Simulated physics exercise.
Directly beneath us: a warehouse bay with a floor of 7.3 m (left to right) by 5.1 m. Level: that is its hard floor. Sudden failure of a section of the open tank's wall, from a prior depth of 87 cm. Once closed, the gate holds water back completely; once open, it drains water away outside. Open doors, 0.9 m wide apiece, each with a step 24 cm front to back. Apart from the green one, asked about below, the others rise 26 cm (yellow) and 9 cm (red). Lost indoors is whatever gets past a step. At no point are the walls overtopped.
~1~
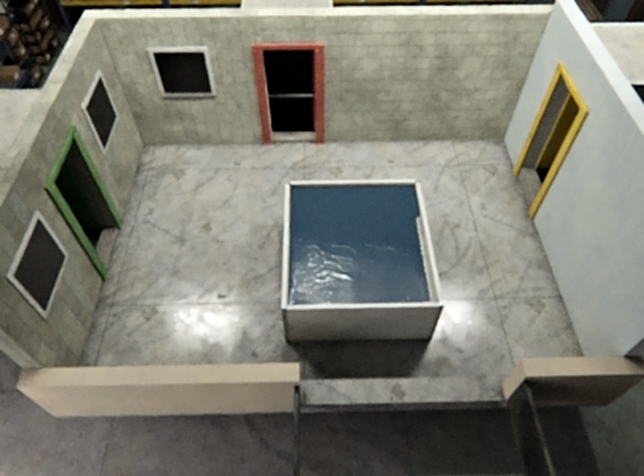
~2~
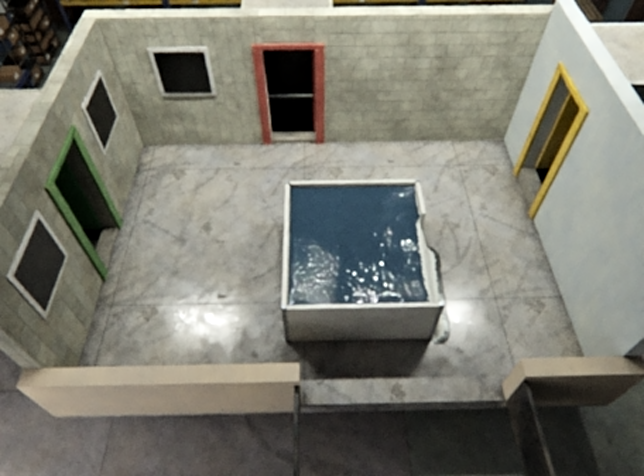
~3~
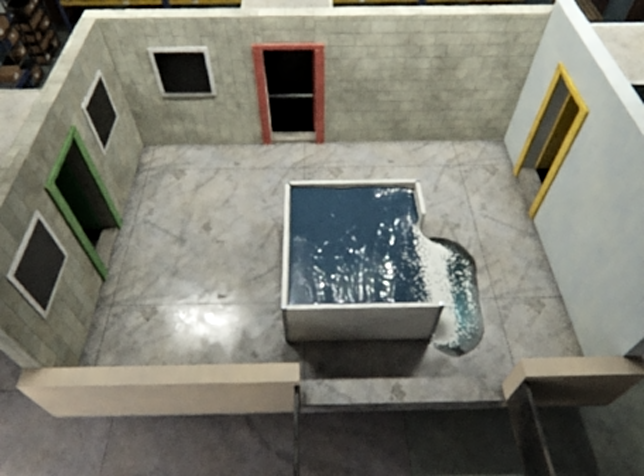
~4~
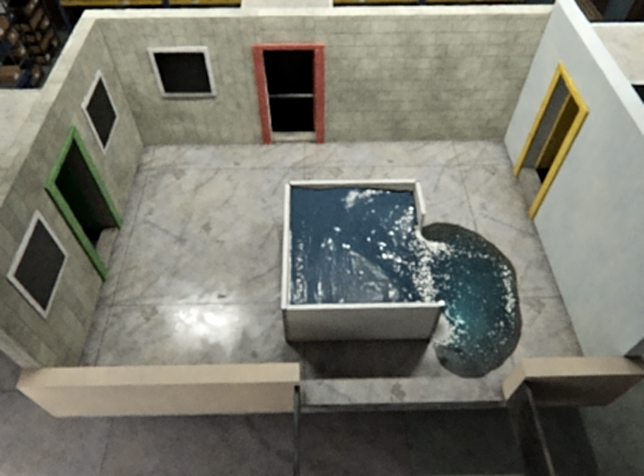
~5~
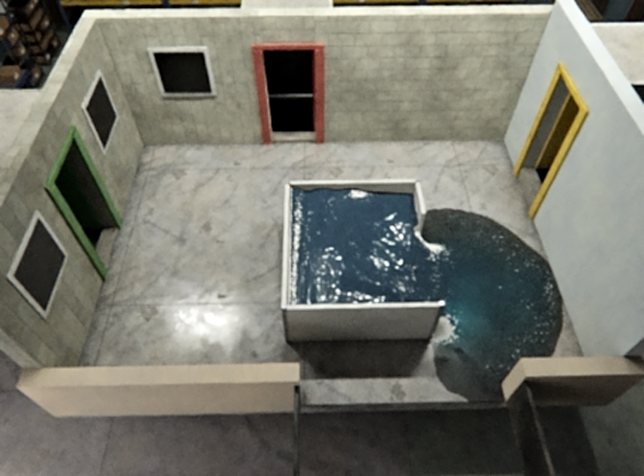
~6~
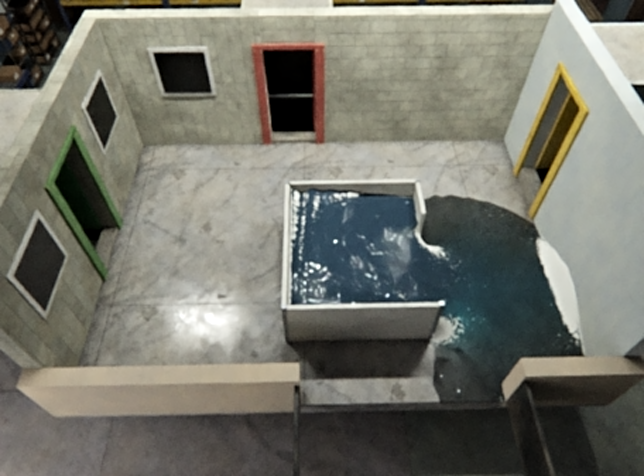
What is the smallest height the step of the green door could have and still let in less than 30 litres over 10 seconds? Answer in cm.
About 8.5 cm.
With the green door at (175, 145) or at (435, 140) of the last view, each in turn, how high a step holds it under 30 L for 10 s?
Minimums: Roughly 13.0 cm and 24 cm.
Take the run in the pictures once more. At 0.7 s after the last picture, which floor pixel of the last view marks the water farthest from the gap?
The tip of the flood lies near (505, 153).
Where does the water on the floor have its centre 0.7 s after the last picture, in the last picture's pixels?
(418, 282), roughly.
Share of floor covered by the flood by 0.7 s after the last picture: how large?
Wet share: Near 20 %.
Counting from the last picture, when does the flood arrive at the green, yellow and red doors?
It arrives at the green door at 4.5 s, the yellow door at 0.2 s and the red door at 2.4 s.
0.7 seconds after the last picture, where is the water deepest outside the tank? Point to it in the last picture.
Around pixel (588, 381).
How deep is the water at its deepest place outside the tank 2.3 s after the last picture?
Up to some 42 centimetres, I'd say.
Then, 0.7 s after the last picture water covers 20 % of the floor, deepest (70 cm) near (588, 381); it has not reached the green door.
Then, 2.3 s after the last picture water covers 45 % of the floor, deepest (42 cm) near (500, 141); it has not reached the green door.
Then, 9.3 s after the last picture water covers 100 % of the floor, deepest (16 cm) near (71, 392); 11 cm at the green door, 35 litres in over its 8 cm step.
At the green door as built, the water peaked near 14 cm, 5.7 s after the last picture.
Run again over the same 10 s with other heights there, 40 litres in over 7.5 cm, 16 litres over 10 cm. The limit of 30 litres is kept from about 8.5 cm up.
